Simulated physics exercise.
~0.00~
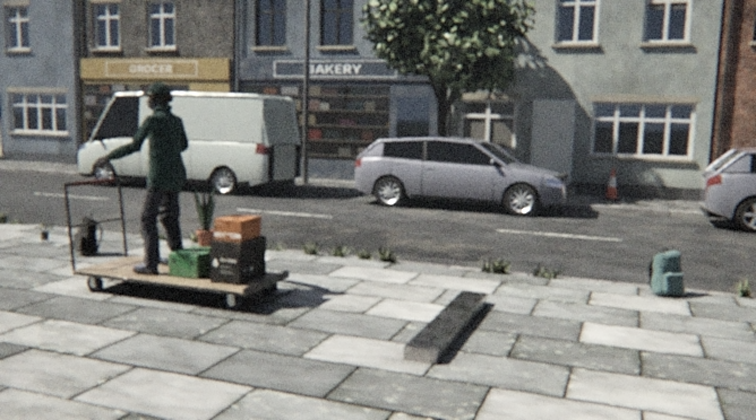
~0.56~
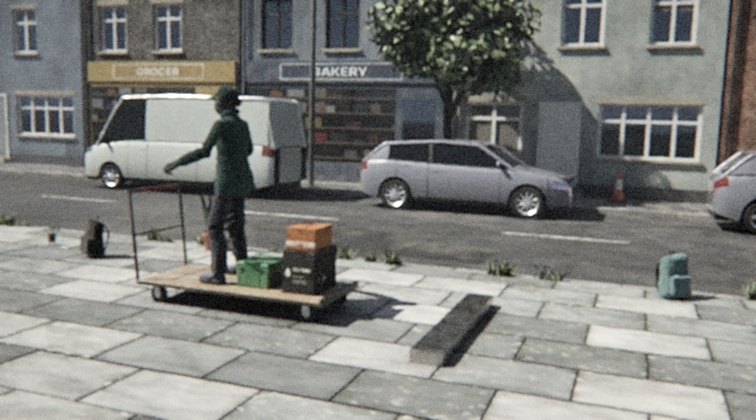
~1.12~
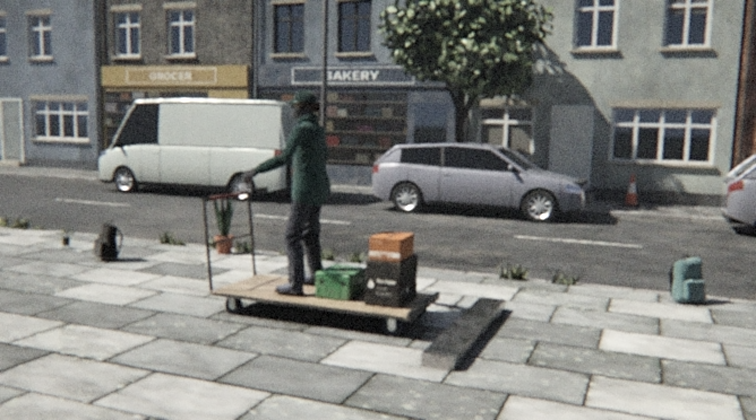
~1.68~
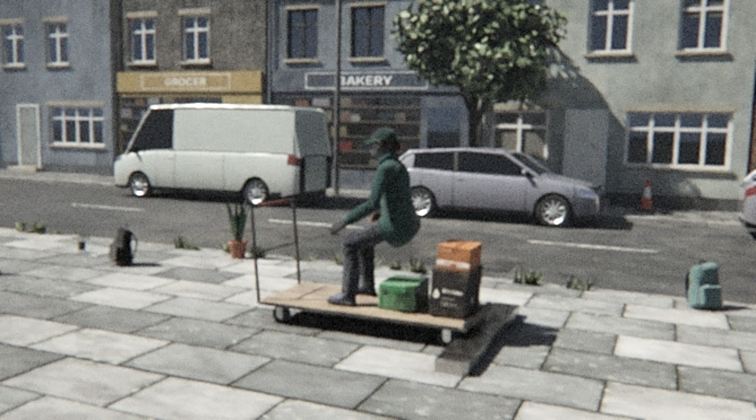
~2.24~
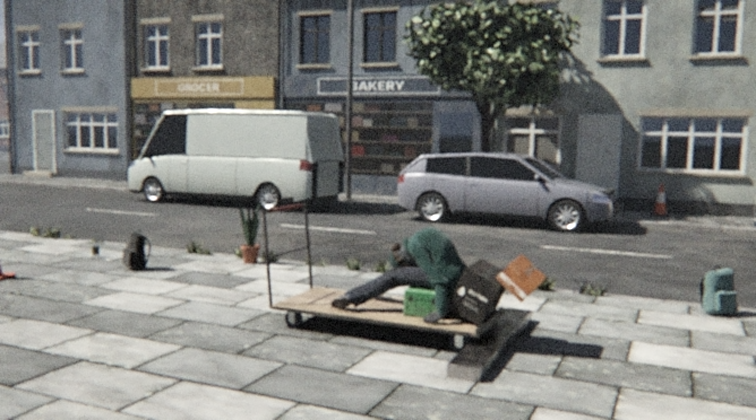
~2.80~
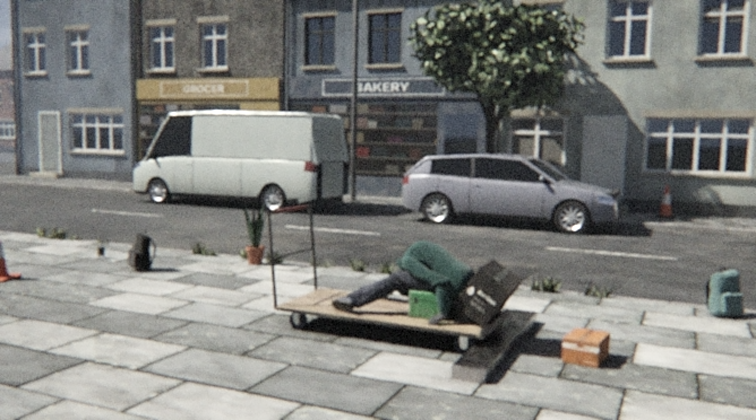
On a paved area beside a street with a grocer and a bakery, a flat trolley rolls to the right toward a low dark kerb. A person in a green coat and dark cap stands on its deck, behind a green toolbox and a black carton with an orange carton on top. As the trolley reaches the kerb and stops, the person's knees bend and the body folds forward onto the load. The black carton tips and the orange one tumbles over the front. It ends on the paving beyond the kerb, while the person lies slumped on the deck against the toolbox and leaning black carton.
